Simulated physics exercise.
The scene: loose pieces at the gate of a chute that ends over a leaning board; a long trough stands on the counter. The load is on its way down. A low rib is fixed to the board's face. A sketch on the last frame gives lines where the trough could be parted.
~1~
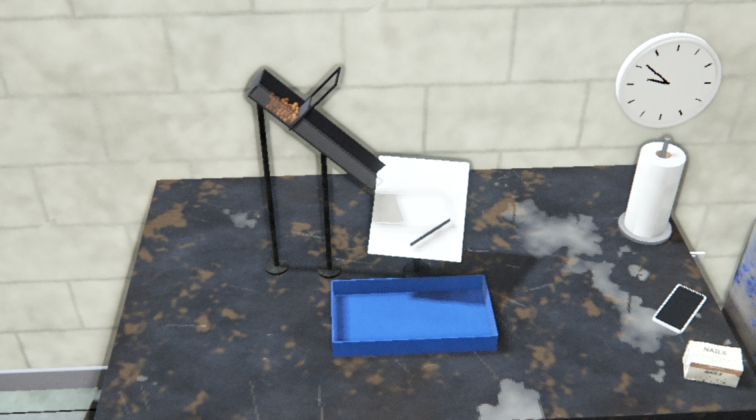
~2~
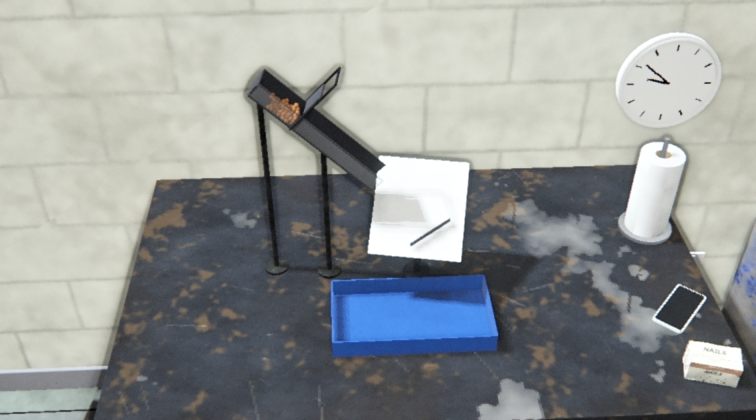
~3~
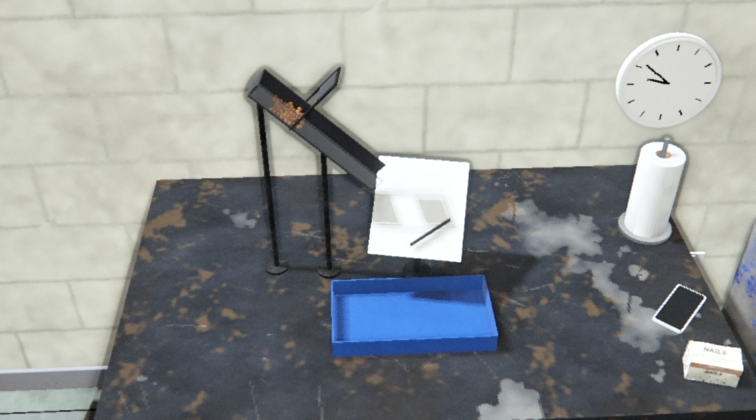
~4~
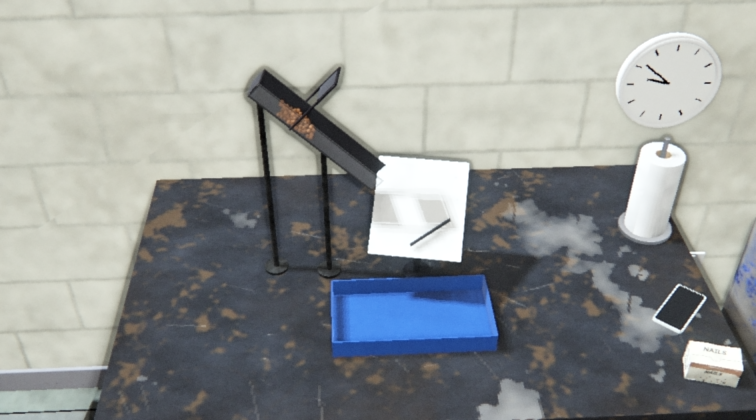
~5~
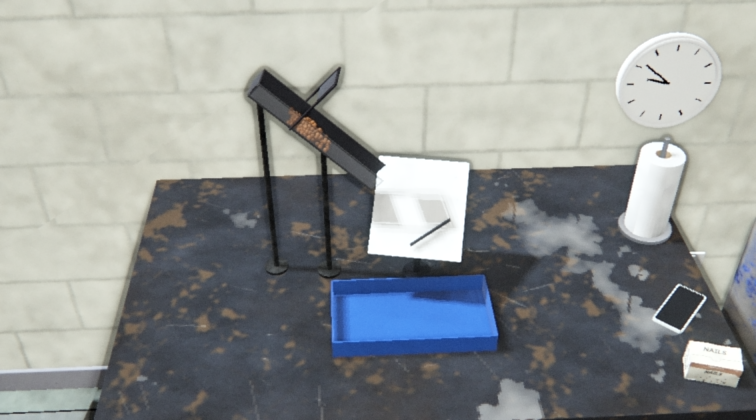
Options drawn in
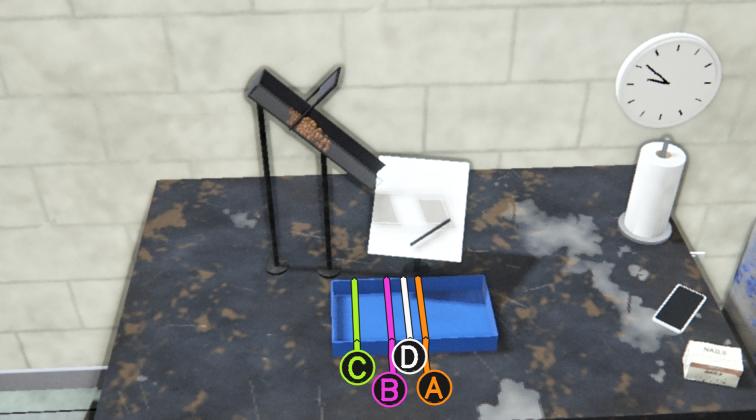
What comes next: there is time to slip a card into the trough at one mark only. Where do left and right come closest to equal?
B.
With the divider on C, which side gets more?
More lands on the right.
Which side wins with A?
More lands on the left.
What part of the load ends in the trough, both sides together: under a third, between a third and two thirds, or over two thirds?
Over two thirds.
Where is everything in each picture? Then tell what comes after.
In the first picture, load behind the gate at (286, 108), cereal balls; lip of the chute at (373, 183), sloping fairly steeply.
In the second picture, middle of the board at (419, 208), tilted fairly steeply; middle of its low edge at (414, 257); of its high edge at (424, 160).
In the third picture, front corners of the trough at (333, 342) and (497, 336), empty; front of the load at (300, 127).
In the fourth picture, middle of the load at (297, 122); its front at (313, 130), about a quarter of the way to the lip; rib from (450, 218) to (410, 244).
In the fifth picture, middle of the load at (307, 130); its front at (329, 142), about a third of the way to the lip.
On the marked copy, line A crosses the front rim at (425, 338); line B crosses the front rim at (391, 340); line C crosses the front rim at (356, 341); line D crosses the front rim at (410, 339).
With A, of what is caught, nearly all on the left of the divider, a small part on the right.
With B, of what is caught, about half on the left of the divider, about half on the right.
With C, of what is caught, none on the left of the divider, all on the right.
With D, of what is caught, nearly all on the left of the divider, a small part on the right.
